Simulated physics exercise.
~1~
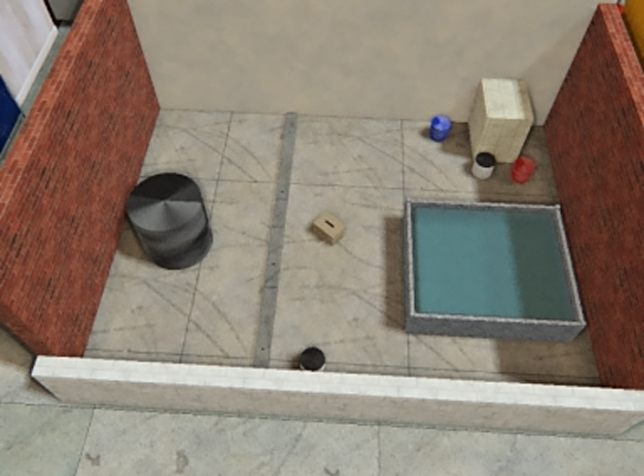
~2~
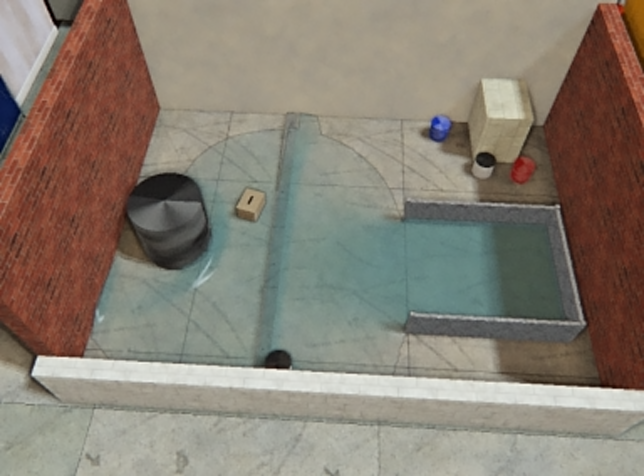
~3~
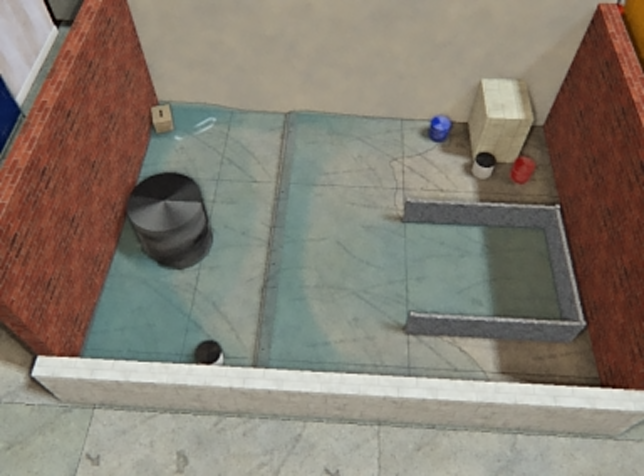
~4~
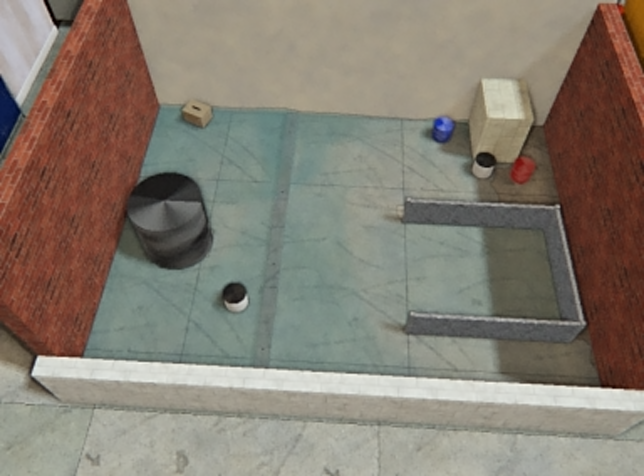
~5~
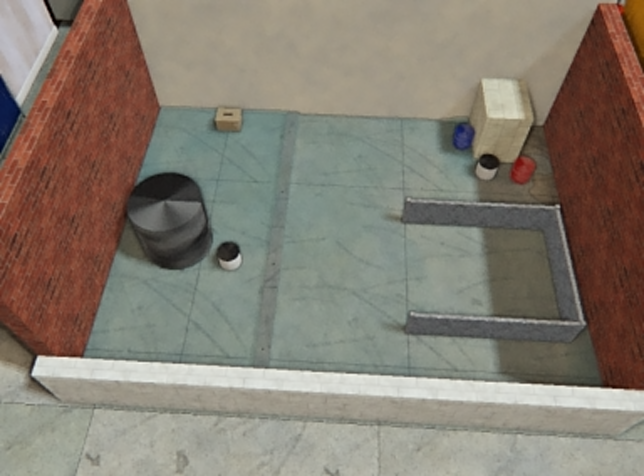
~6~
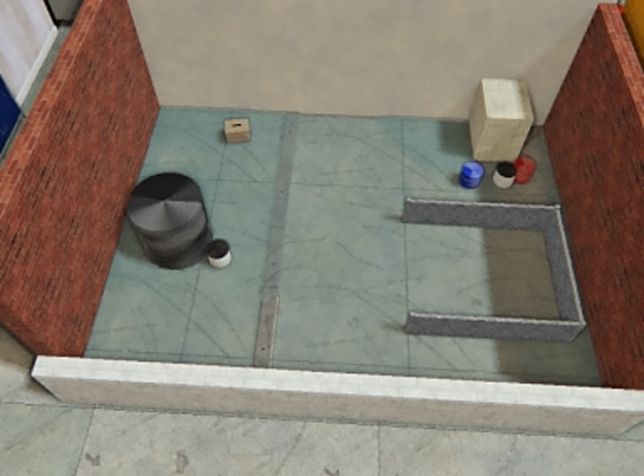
Water fills an open grey-walled tank at the right of a paved yard seen from above, with brick walls either side, a dark cylinder at left, a low kerb across the middle, and blue, white and red containers near a pale block. The tank's left side opens and the water spreads leftward over the kerb. It carries a small tan box to the far left corner and a dark-topped pail leftward along the front. The box drifts back right, while the pail moves up beside the cylinder. Finally, the blue pail shifts toward the red one, both still right of the kerb.
